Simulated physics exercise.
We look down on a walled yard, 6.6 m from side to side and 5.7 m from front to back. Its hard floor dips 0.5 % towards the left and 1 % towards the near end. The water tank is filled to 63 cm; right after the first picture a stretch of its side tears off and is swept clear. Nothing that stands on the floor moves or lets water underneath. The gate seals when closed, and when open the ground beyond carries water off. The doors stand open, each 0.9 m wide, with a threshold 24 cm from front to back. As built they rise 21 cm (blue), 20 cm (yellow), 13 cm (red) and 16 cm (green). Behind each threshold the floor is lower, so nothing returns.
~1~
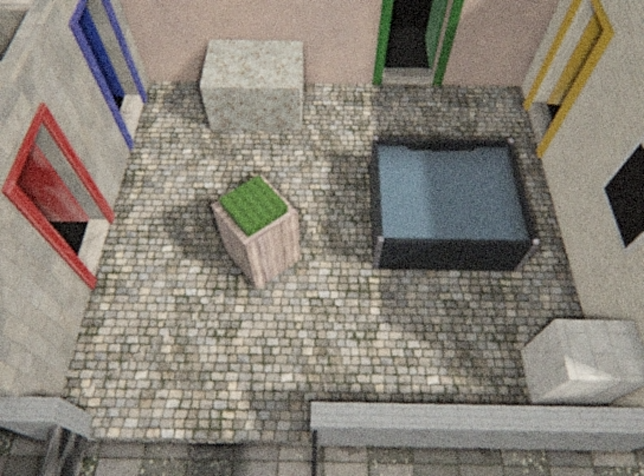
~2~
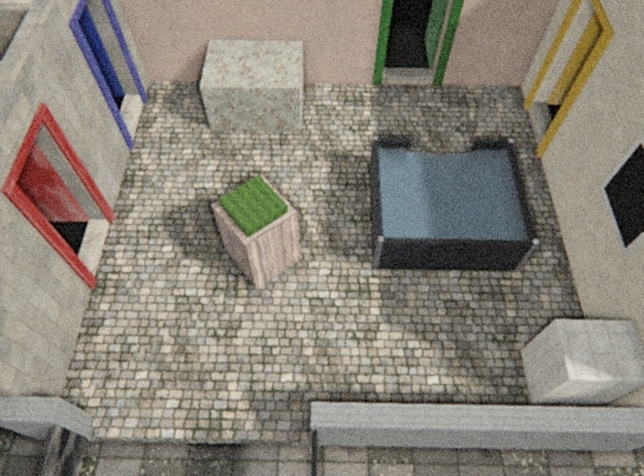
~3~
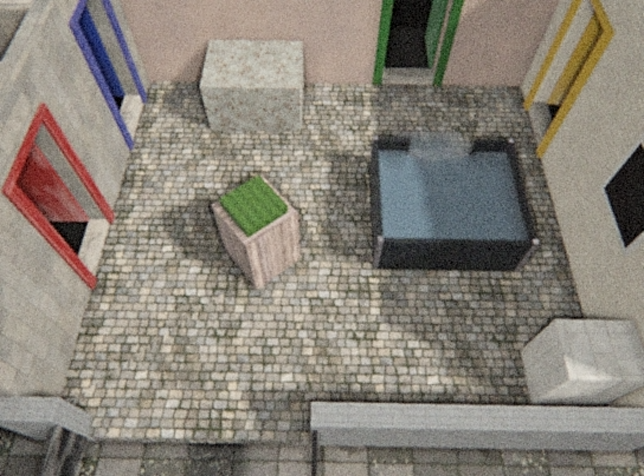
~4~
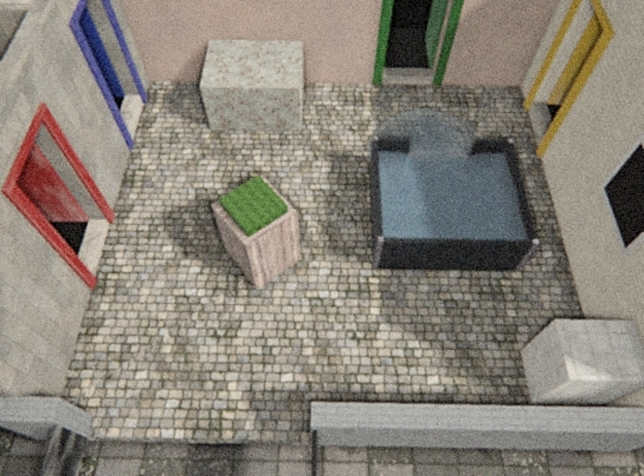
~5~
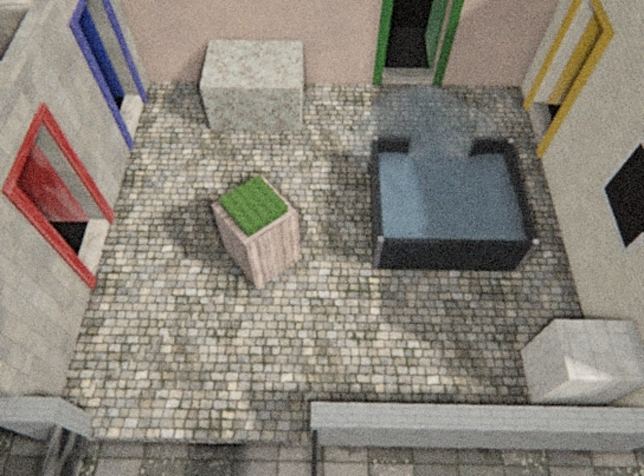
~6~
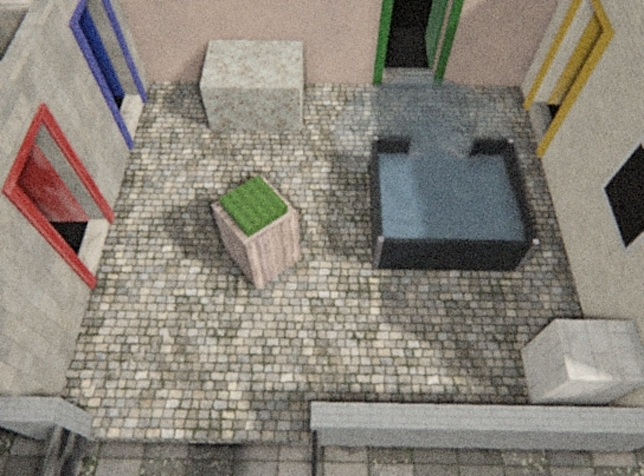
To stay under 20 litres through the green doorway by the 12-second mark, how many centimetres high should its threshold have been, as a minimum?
It would have to be roughly 27 cm high.
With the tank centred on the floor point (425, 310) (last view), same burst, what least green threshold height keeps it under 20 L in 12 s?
About 17 cm.
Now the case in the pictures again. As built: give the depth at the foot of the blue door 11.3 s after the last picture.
Roughly 1.0 cm deep.
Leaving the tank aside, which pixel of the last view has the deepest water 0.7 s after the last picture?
Near (517, 90).
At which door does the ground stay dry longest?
The red one.
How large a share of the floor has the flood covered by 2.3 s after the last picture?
Some 30 per cent of it.
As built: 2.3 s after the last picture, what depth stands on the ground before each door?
In cm: Blue 2, yellow 14, red 0, green 20.
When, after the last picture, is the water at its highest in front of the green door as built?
At about 0.6 s.
Then, 0.7 s after the last picture water covers 20 % of the floor, deepest (42 cm) near (517, 90); 31 cm at the green door, 49 litres in over its 16 cm threshold.
Then, 2.3 s after the last picture water covers 30 % of the floor, deepest (24 cm) near (312, 87); 20 cm at the green door, 129 litres in over its 16 cm threshold.
Then, 11.3 s after the last picture water covers 90 % of the floor, deepest (9 cm) near (557, 348); 5 cm at the green door, 143 litres in over its 16 cm threshold.
At the green door as built, the water peaked near 33 cm, 0.5 s after the last picture.
With a threshold of 24.5 cm, 39 litres would have come in within the 12 s; with 33.5 cm, 1 litre. So under 20 litres takes about 27 cm.
